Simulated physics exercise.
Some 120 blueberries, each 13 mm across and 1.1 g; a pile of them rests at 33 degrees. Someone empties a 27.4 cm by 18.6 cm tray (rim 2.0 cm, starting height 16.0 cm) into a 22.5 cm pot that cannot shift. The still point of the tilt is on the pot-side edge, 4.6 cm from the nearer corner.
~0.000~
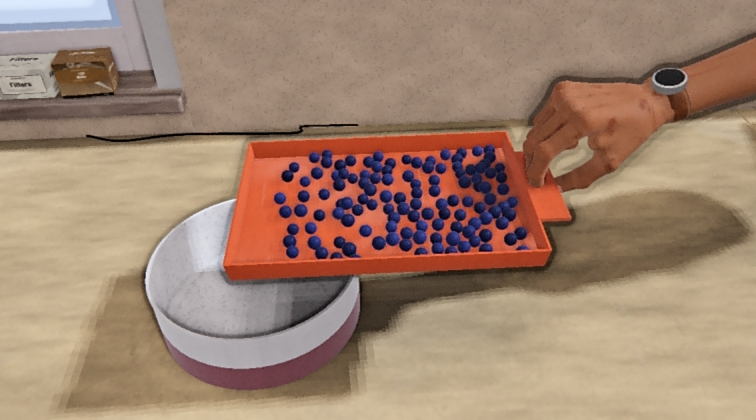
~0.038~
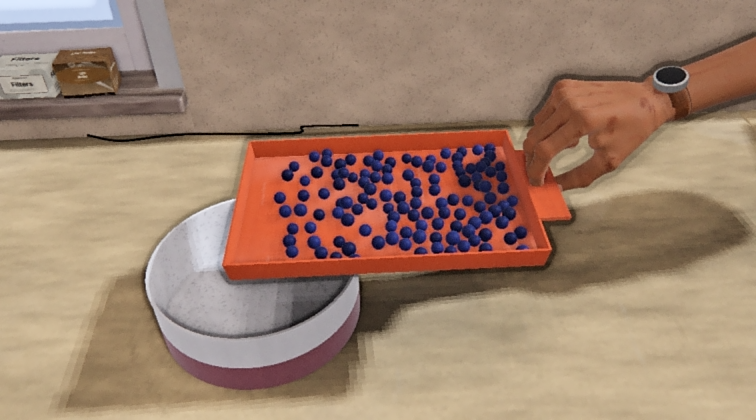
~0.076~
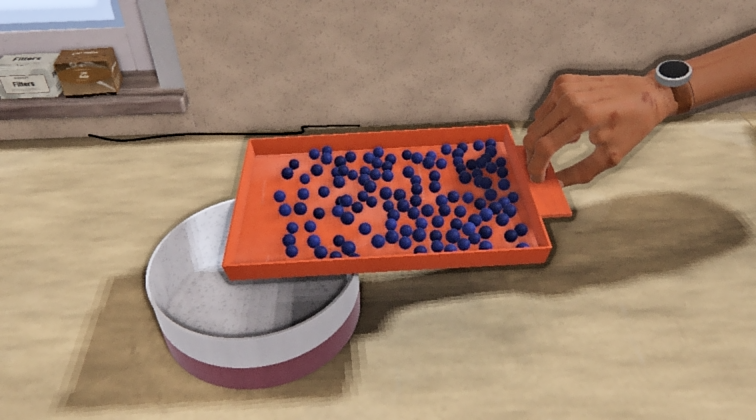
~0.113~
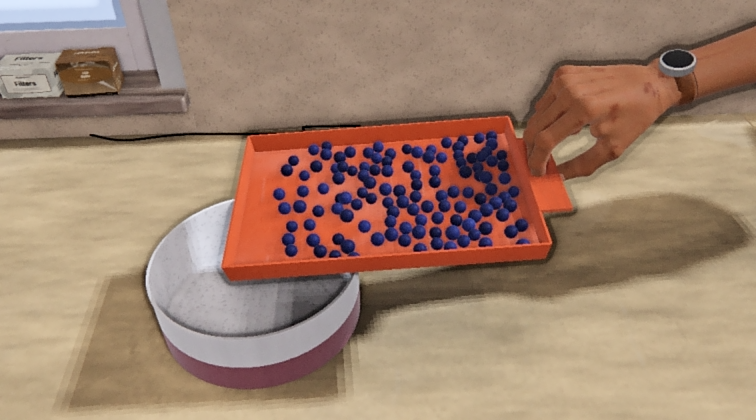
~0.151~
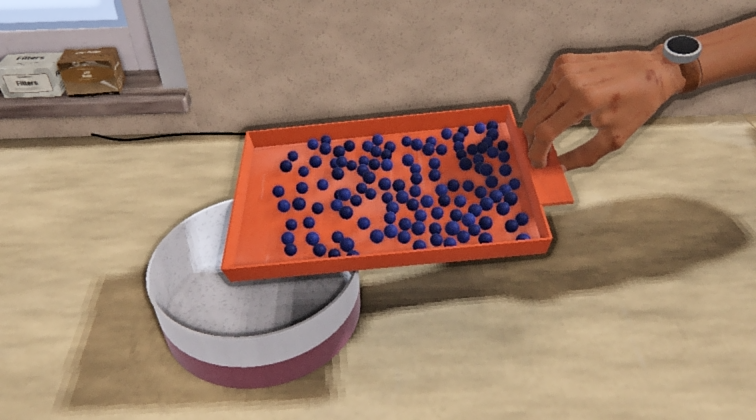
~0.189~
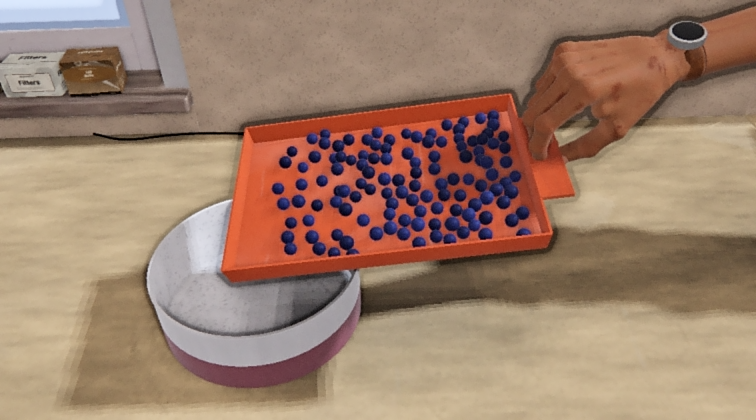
Orange tray of scattered blueberries tilting slightly as a hand wearing a watch raises its right end beside a round pot.
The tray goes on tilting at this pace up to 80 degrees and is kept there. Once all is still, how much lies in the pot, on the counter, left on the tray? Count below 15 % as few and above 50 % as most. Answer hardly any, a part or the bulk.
Pot hardly any, counter hardly any, tray the bulk.
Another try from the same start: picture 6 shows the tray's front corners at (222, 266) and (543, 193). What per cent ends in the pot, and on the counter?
Pot 15, counter 50.
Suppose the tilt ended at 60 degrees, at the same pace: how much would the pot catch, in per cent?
In that case some 0 per cent.
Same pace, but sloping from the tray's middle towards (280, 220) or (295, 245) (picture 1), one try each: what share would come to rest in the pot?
About 15 and 5 per cent.
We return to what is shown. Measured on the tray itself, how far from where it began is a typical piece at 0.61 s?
About 7 cm.
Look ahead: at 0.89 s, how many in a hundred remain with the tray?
About 95 per cent.
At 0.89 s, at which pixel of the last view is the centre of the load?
Near (295, 225).
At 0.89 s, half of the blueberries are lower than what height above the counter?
Some 22 cm.
Then, at 0.61 s, tilt 44 degrees; the tray holds 100 %, the pot 0 %.
After 0.89 s, tilt 67 degrees; the tray holds 95 %, the pot 0 %.
After 1.27 s, tilt 80 degrees; the tray holds 90 %, the pot 0 %.
By 1.7 s all is still; pot 0 %, counter 10 %, tray 90 %.
